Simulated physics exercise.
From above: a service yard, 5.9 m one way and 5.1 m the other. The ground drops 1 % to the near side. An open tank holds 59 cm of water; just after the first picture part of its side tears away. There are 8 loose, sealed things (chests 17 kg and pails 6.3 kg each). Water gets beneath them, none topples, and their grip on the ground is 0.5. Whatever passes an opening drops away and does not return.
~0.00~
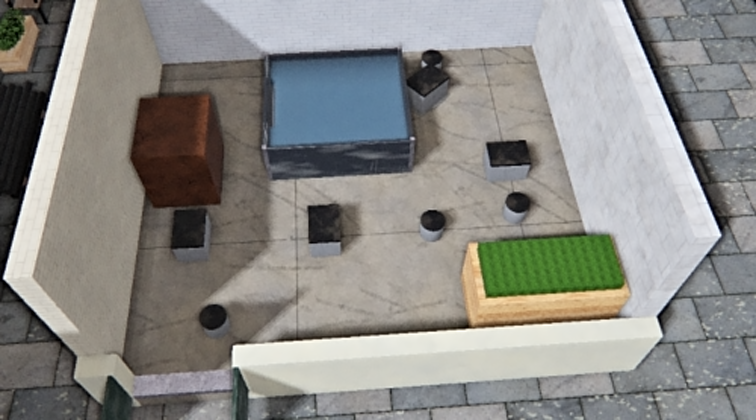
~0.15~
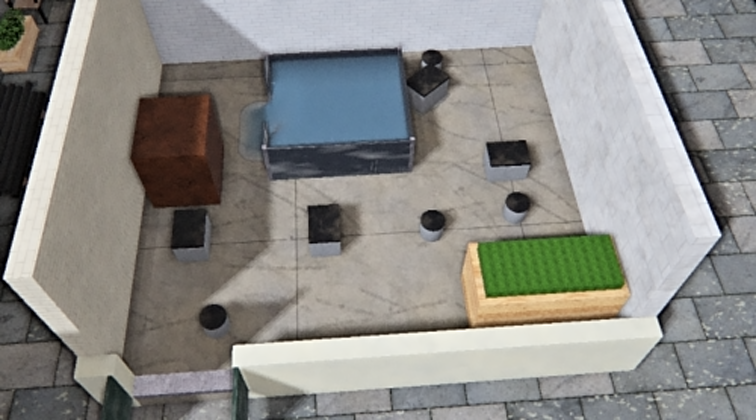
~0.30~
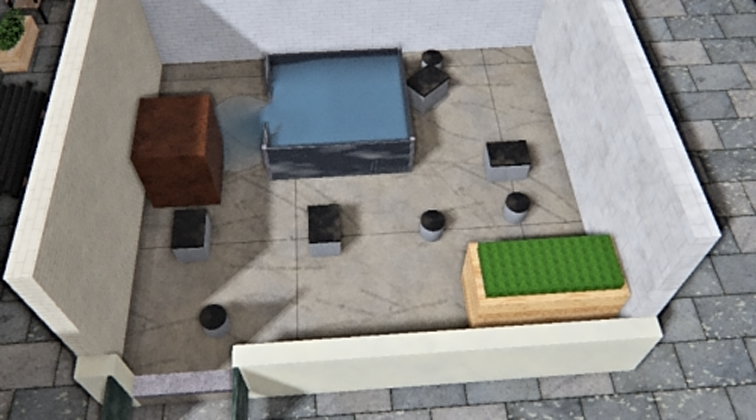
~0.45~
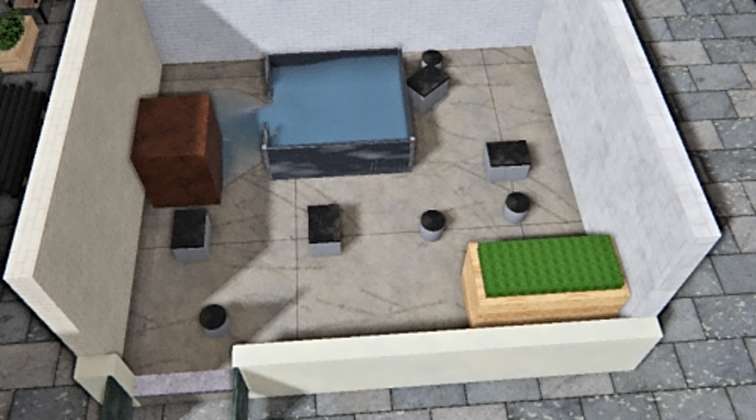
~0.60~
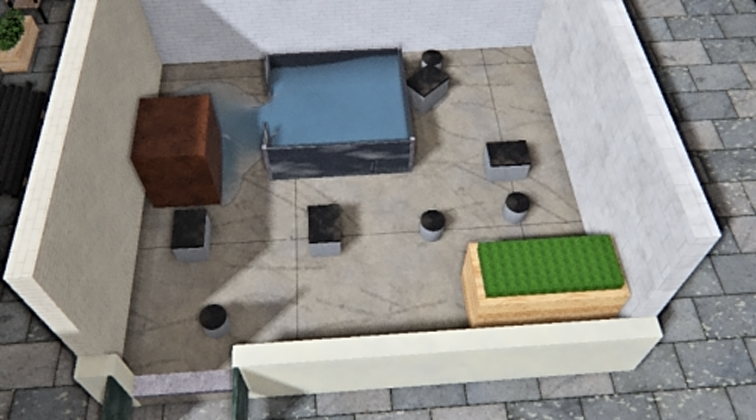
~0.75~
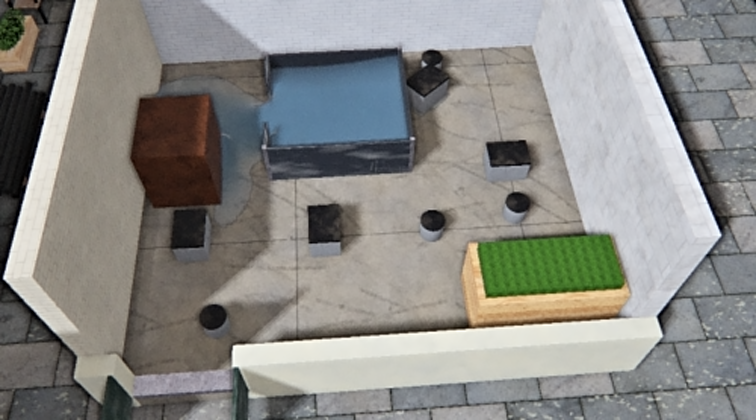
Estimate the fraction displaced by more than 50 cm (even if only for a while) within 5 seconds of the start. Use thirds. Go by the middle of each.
It is less than a third.
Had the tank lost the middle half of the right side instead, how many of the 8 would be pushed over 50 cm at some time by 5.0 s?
In that case 5 of them.
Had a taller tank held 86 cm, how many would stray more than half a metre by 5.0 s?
In that case 2 of them.
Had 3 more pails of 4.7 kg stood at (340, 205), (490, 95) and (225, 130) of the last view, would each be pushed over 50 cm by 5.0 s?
In turn: Under, under, over.
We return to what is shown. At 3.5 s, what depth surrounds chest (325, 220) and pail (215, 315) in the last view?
Roughly 2 and 4 cm.
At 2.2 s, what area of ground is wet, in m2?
Some 13 m2.
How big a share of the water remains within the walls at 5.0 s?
About 94 per cent.
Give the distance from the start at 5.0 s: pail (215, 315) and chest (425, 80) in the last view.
In turn: 5 cm, 0 cm.
After 1.1 s 0 of 8 are over 50 cm from their spots; 0 afloat.
After 2.2 s 0 of 8 are over 50 cm from their spots; 0 afloat.
After 3.5 s 1 of 8 are over 50 cm from their spots; 0 afloat.
After 5.0 s 1 of 8 are over 50 cm from their spots, and 1 have been at some point; 0 afloat.
